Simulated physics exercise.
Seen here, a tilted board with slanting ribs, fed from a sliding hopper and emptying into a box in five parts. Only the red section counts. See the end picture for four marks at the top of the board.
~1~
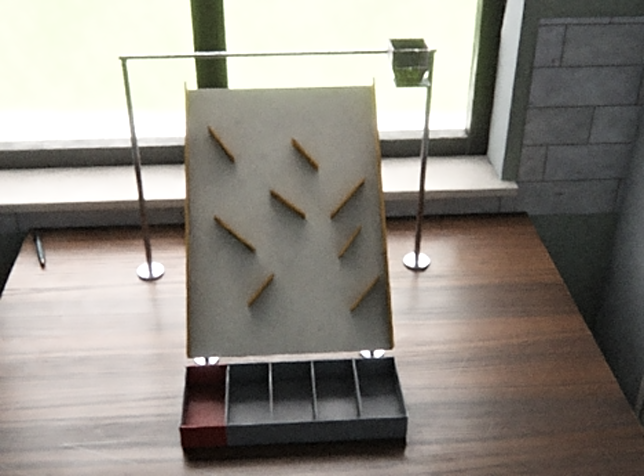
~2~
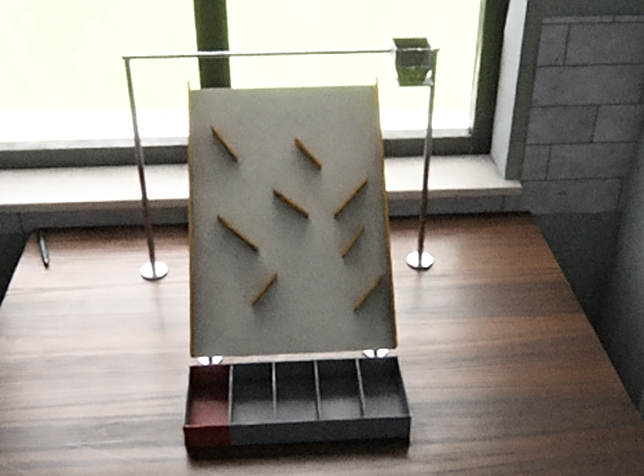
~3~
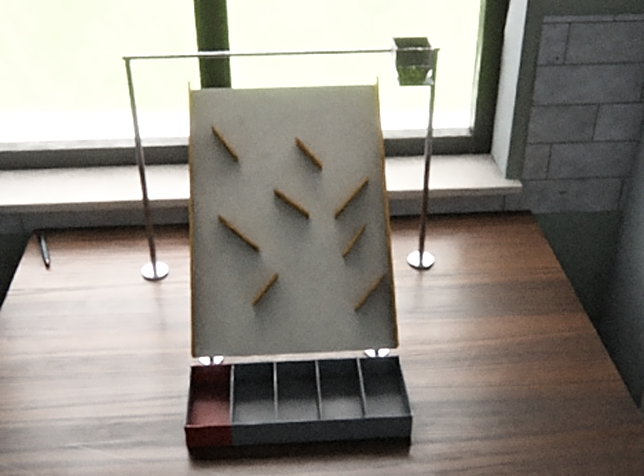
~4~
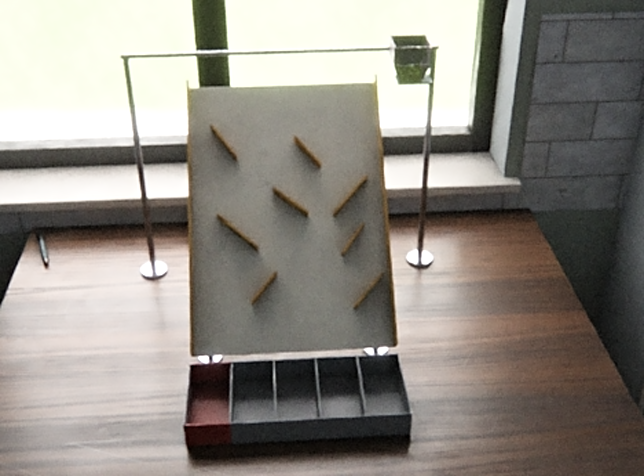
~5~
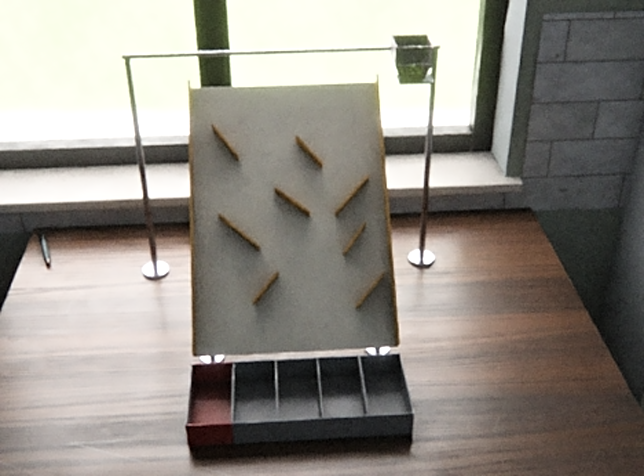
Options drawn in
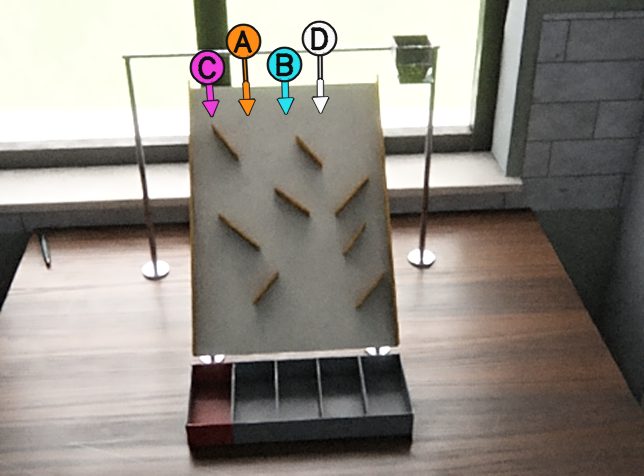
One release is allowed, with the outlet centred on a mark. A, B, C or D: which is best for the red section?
The answer is mark C.
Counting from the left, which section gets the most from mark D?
The third from the left.
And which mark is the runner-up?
That is mark A.
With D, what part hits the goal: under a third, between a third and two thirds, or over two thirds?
Mark D gives under a third.
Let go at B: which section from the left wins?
The fourth from the left.
On the marked copy, mark A meets the board at (247, 109); mark B meets the board at (285, 108); mark C meets the board at (211, 110); mark D meets the board at (320, 107).
For mark A, about a third in the red section, about half in other sections, a stray few outside the box.
For mark B, a small part in the red section, most in other sections, a stray few outside the box.
For mark C, about half in the red section, about a third in other sections, a small part outside the box.
For mark D, none in the red section, most in other sections, a small part outside the box.
